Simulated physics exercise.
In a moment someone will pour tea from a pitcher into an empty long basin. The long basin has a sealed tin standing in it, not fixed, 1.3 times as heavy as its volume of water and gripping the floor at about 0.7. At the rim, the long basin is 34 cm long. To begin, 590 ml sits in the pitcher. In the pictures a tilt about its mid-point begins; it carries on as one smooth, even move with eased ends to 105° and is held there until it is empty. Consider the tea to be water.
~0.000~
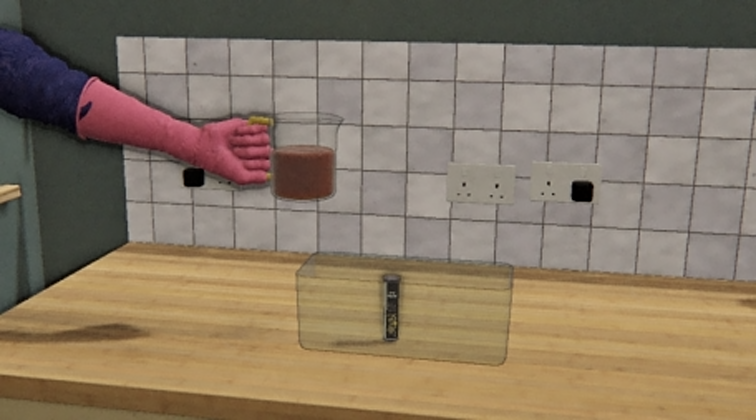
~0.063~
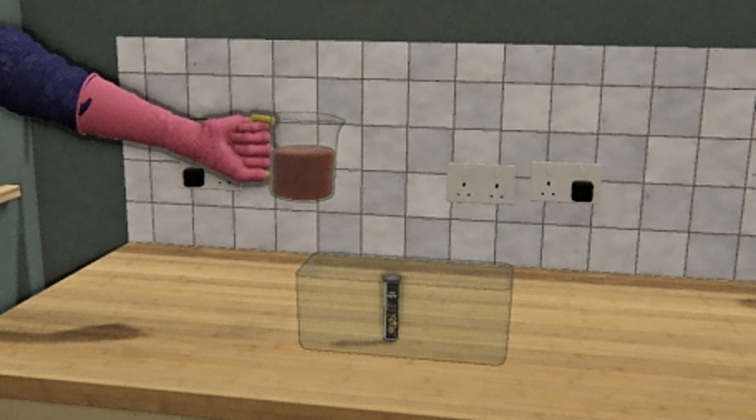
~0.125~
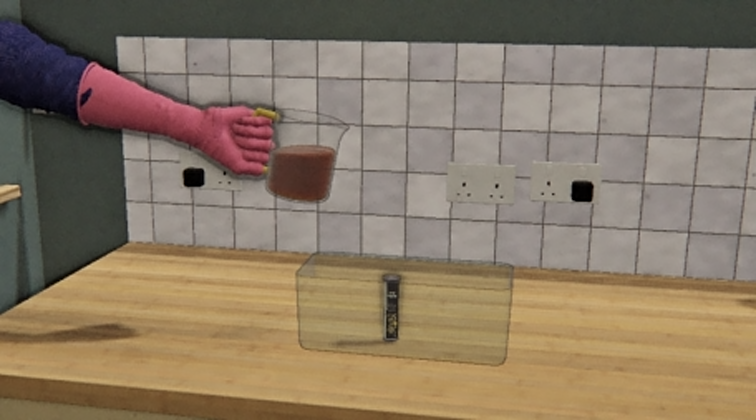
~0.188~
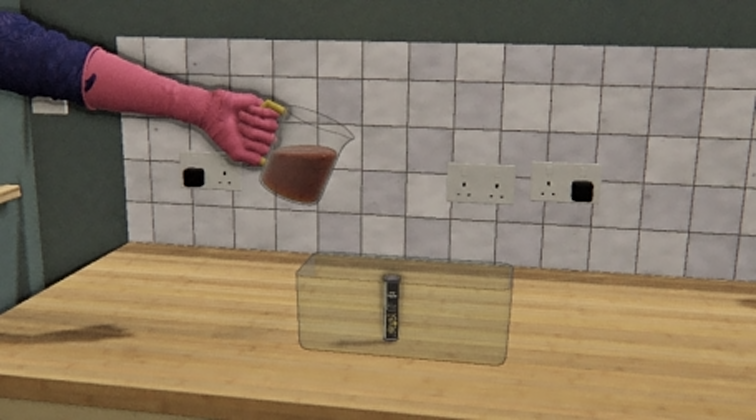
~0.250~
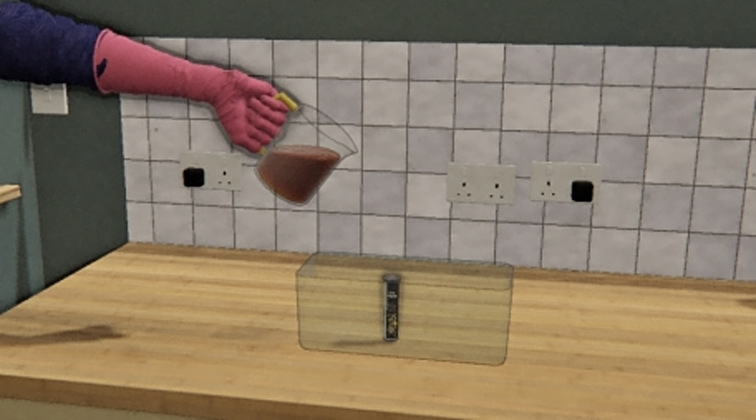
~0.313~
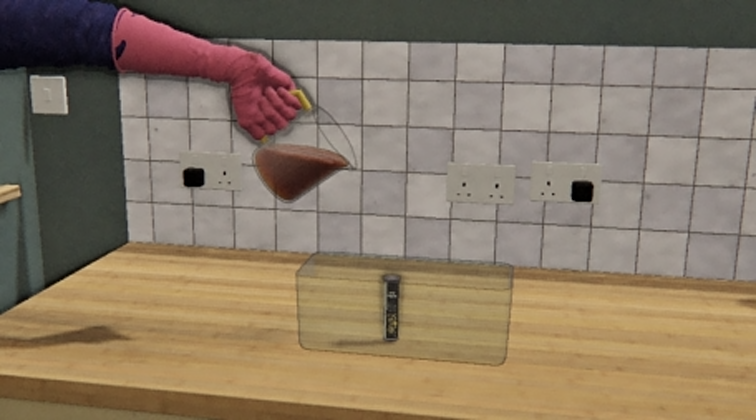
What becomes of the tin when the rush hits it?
It capsizes.
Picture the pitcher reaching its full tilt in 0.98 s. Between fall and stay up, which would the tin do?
Result: Tin tipped over.
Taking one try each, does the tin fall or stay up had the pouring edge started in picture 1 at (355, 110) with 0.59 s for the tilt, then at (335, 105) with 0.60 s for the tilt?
The tin stays vertical the first time and overturns the second time.
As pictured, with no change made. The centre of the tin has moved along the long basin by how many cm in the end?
Some 12.0 cm.
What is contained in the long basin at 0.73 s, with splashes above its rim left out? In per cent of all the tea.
Roughly 60 percent of it.
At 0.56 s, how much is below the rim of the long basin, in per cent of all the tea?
Near 7 in a hundred.
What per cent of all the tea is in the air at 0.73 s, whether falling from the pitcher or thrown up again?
Some 22 % is up in the air.
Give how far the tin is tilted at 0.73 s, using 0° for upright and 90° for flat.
It tilts roughly 45° from upright.
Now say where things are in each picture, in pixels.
In the first frame, it leans 0°; its right rim is at (344, 119); the tea meets the walls at (274, 148) and (334, 151); the long basin's rim runs from (305, 264) to (512, 278); the tin's top is at (392, 281).
In the second frame, it leans 3°; its right rim is at (345, 121); the tea meets the walls at (274, 149) and (335, 151).
In the third frame, it leans 10°; its right rim is at (350, 127); the tea meets the walls at (274, 150) and (336, 151).
In the fourth frame, it leans 22°; its right rim is at (355, 138); the tea meets the walls at (271, 151) and (337, 152).
In the fifth frame, it leans 37°; its right rim is at (358, 152); the tea meets the walls at (265, 155) and (342, 155).
In the sixth frame, it leans 53°; its right rim is at (357, 168); the tea meets the walls at (259, 147) and (347, 160).
After 0.56 s the tilt is 102° and 60 per cent is still to pour; the tin stands where it began.
After 0.73 s the tilt is 105° and 19 per cent is still to pour; the tin leans 46°.
After 0.92 s the tilt is 105° and 4 per cent is still to pour; the tin lies on its side.
After 1.12 s the tilt is 105° and 0 per cent is still to pour; the tin lies on its side.
In the end the tin lies on its side.
